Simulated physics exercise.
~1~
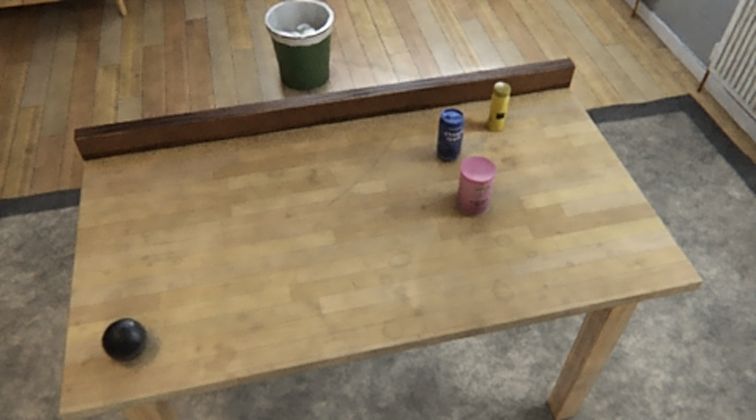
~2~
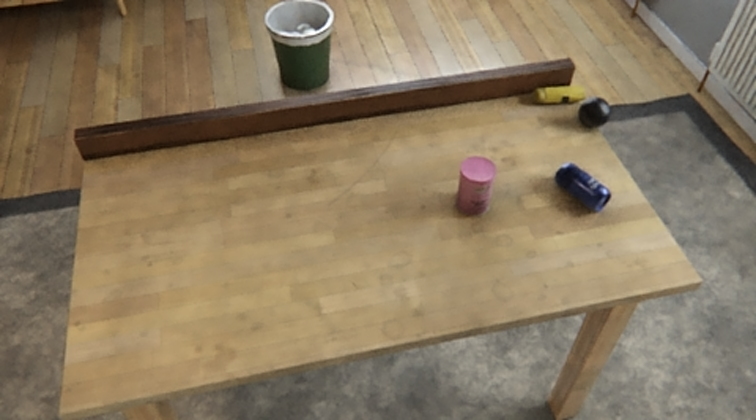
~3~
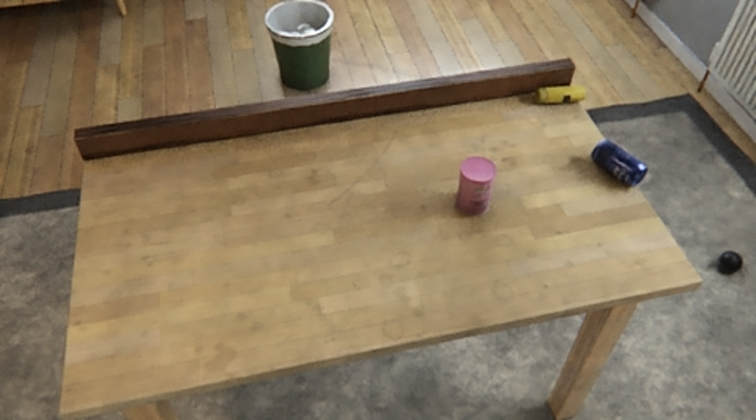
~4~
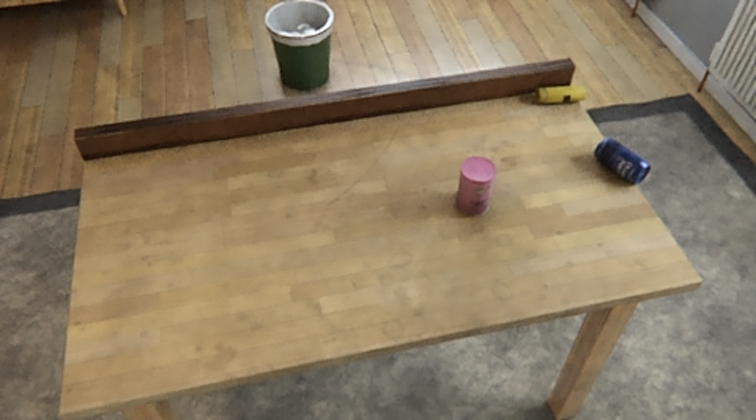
A black ball crosses a pale wooden table, seen from above at an angle, with a dark rail along its far edge and a green bin on the wooden floor beyond. It starts at the near left, while a blue can, a yellow shaker and a pink tin stand toward the right. The ball reaches the far right corner, and the can and shaker now lie on their sides, shifted rightward. The ball then leaves the table and appears on the grey floor at right, while the can shifts to the right edge. Finally the ball is out of sight, the can and shaker lie still, and the pink tin stands unmoved.
